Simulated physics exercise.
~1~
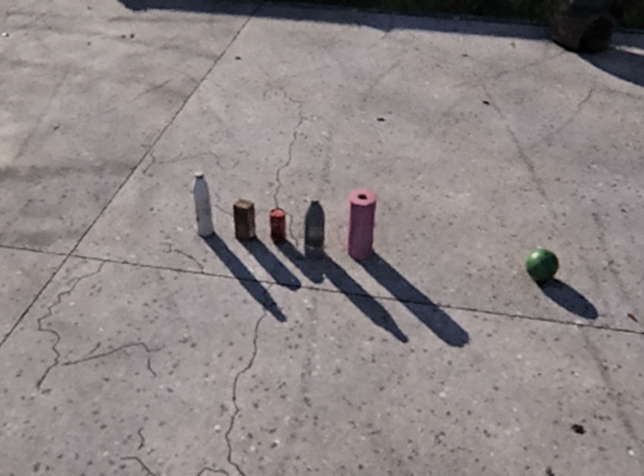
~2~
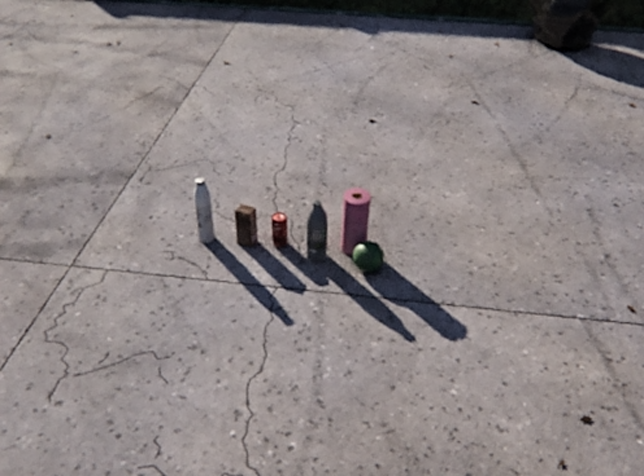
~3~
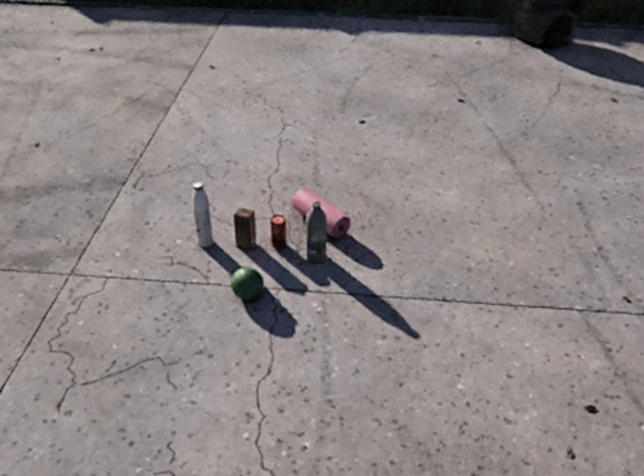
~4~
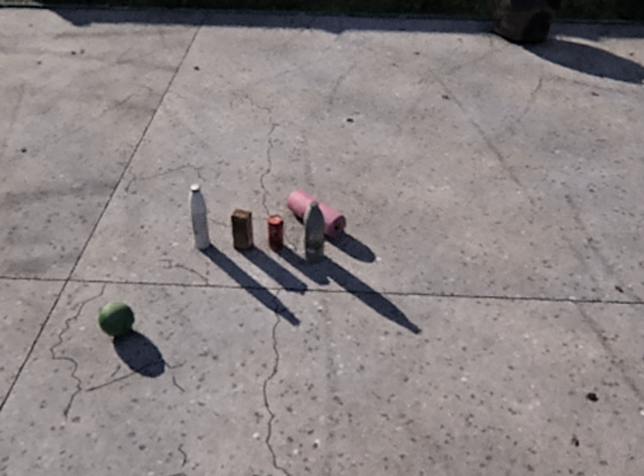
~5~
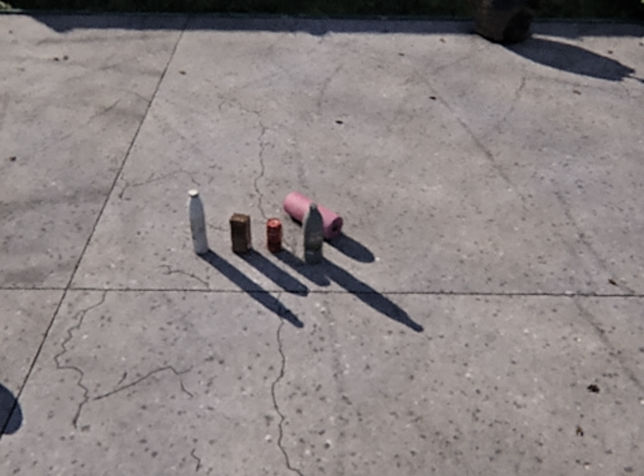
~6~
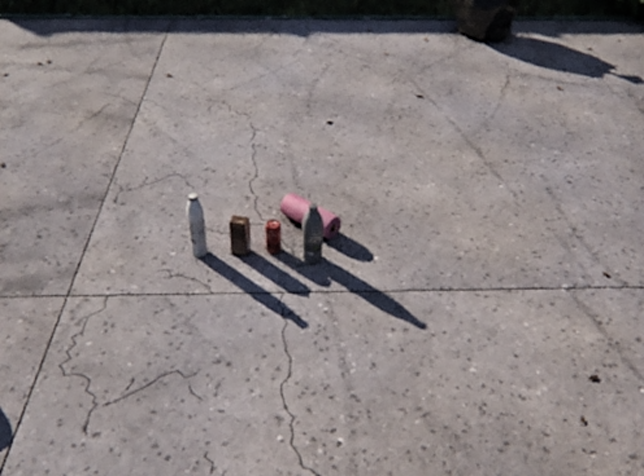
We see a green ball roll leftward across sunlit concrete toward a row of five upright items, reaching the pink roll, which topples onto its side, before the ball continues out of view at left while two bottles, a brown carton and a red can stay standing.
